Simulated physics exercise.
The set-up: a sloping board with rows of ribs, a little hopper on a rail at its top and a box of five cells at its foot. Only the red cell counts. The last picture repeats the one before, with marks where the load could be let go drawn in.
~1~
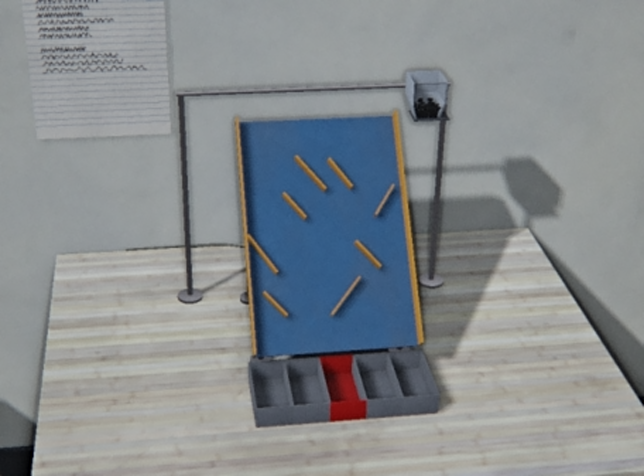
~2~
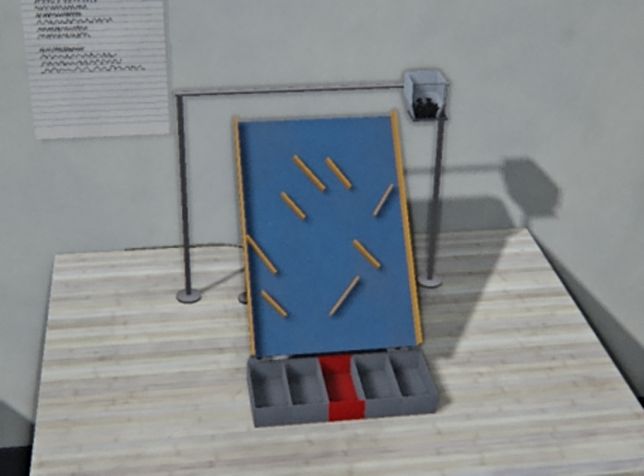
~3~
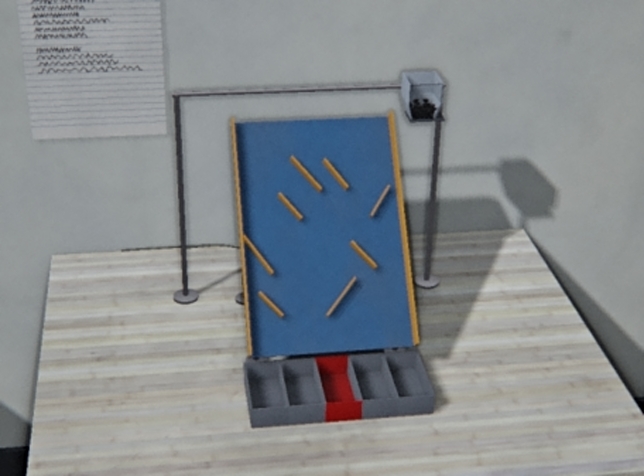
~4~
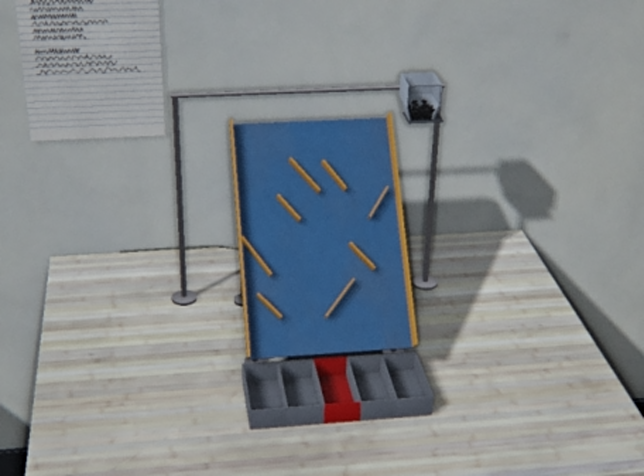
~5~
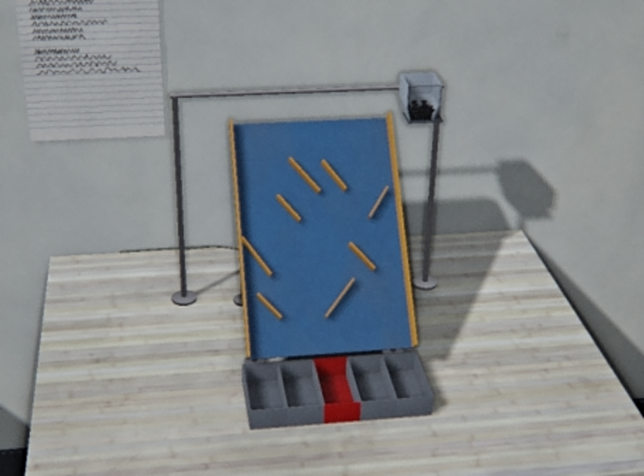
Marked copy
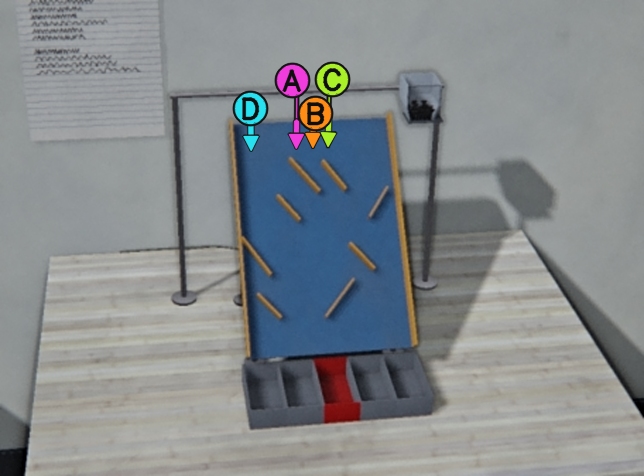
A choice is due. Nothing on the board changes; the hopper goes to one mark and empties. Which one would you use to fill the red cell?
D.
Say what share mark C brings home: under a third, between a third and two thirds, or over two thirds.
Under a third.
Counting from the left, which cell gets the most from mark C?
The fifth.
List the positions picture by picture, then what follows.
In the first picture, hopper near (424, 110), black beans, door shut.
In the second picture, ribs (295, 156) to (324, 188), (328, 158) to (351, 186), (282, 193) to (305, 217).
In the third picture, ribs (372, 215) to (389, 185), (244, 235) to (273, 273), (352, 241) to (377, 267).
In the fourth picture, ribs (258, 293) to (282, 317), (326, 316) to (354, 278).
In the fifth picture, red cell near (342, 411), number 3 of 5 from the left.
On the marked copy, mark A meets the board at (296, 143); mark B meets the board at (312, 142); mark C meets the board at (328, 141); mark D meets the board at (251, 145).
With A, only a few in the red cell, all but a few in other cells.
With B, none at all in the red cell, the whole lot in other cells.
With C, none at all in the red cell, all but a few in other cells.
With D, close to two thirds in the red cell, close to a third in other cells.
